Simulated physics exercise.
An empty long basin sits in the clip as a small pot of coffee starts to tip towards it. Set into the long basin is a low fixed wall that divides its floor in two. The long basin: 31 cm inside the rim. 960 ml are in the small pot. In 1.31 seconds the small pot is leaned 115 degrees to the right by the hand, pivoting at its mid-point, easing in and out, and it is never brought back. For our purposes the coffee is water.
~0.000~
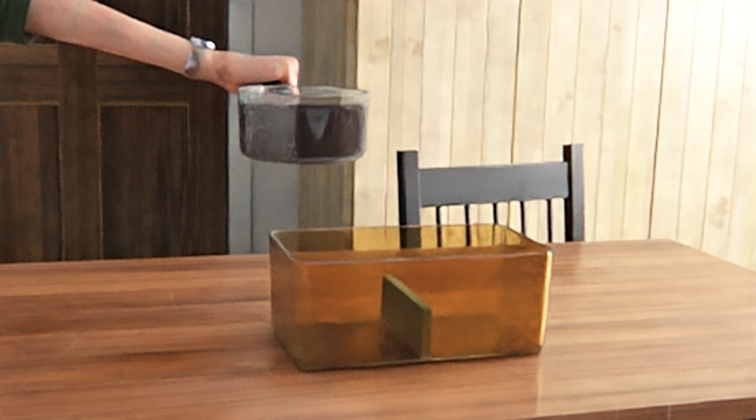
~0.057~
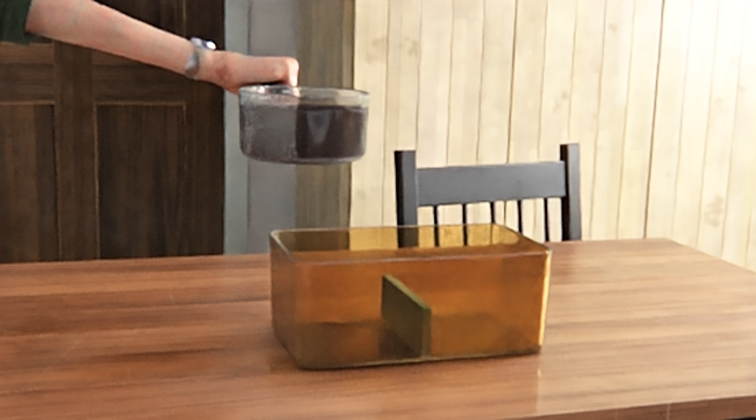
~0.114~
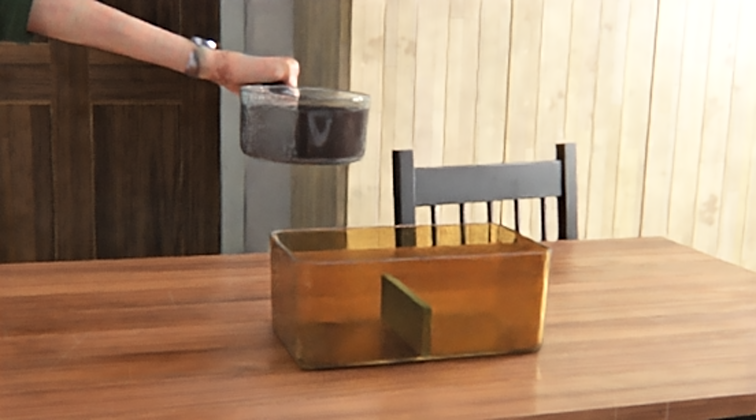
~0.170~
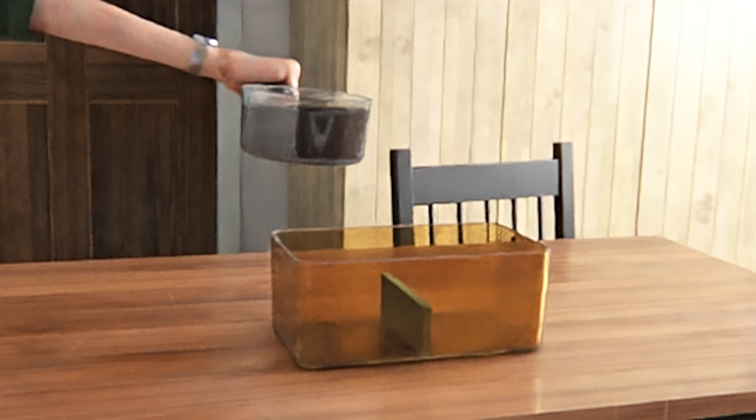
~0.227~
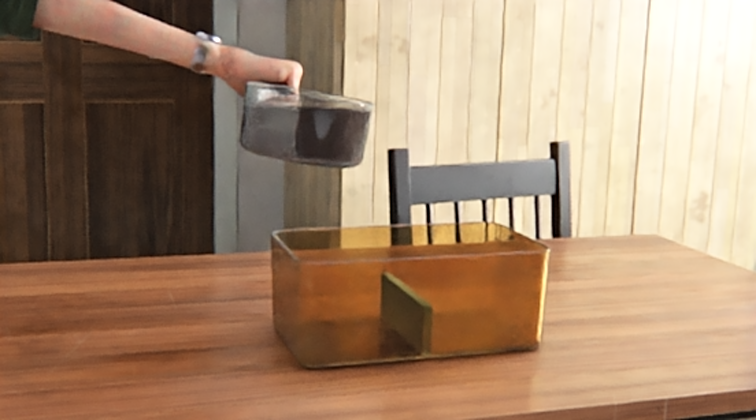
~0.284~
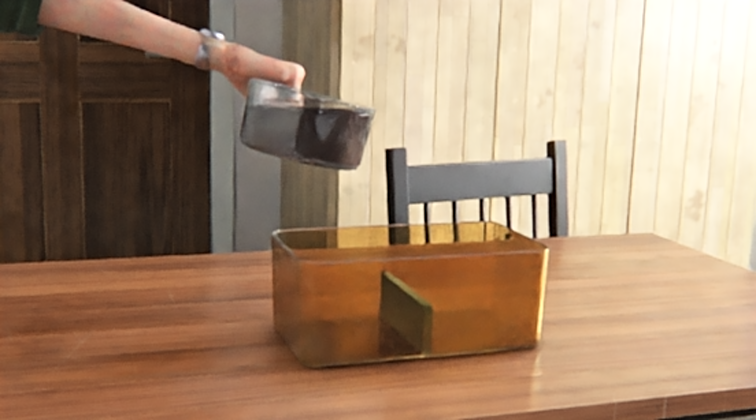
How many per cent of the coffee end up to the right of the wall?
About 64 per cent.
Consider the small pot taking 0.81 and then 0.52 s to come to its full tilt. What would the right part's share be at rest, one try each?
Near 55 in a hundred on the first go and near 35 in a hundred on the second.
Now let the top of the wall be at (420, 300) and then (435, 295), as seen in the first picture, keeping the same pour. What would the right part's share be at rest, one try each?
One try each: Around 55 percent and then around 20 percent.
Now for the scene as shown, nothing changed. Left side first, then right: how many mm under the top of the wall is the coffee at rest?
46 mm left, 36 mm right.
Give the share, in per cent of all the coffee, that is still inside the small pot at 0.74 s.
Near 46 in a hundred.
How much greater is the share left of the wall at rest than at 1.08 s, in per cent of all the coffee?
It comes to some 12 per cent.
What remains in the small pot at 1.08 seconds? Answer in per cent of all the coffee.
About 6 percent.
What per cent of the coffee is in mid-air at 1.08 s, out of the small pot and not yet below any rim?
Roughly 7 %.
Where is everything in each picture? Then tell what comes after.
The first picture shows tilt 0°; pouring edge (366, 93); surface from (241, 100) to (362, 101); the long basin's rim runs from (281, 248) to (527, 239); the wall's top is at (405, 291).
The second picture shows tilt 1°; pouring edge (366, 94); surface from (242, 101) to (363, 102).
The third picture shows tilt 2°; pouring edge (367, 97); surface from (243, 101) to (363, 103).
The fourth picture shows tilt 5°; pouring edge (368, 100); surface from (245, 102) to (364, 105).
The fifth picture shows tilt 8°; pouring edge (370, 105); surface from (247, 102) to (366, 105).
The sixth picture shows tilt 13°; pouring edge (371, 110); surface from (248, 104) to (369, 107).
Then, 0.74 s in, the tilt is 69° and 46 per cent is still to pour, 3 is left of the wall and 19 right of it.
Then, 1.08 s in, the tilt is 106° and 6 per cent is still to pour, 24 is left of the wall and 64 right of it.
Then, 1.43 s in, the tilt is 115° and 0 per cent is still to pour, 35 is left of the wall and 64 right of it.
Then, 1.81 s in, the tilt is 115° and 0 per cent is still to pour, 35 is left of the wall and 64 right of it.
Finally, 35 per cent lies left of the wall, 64 right of it and 1 outside.
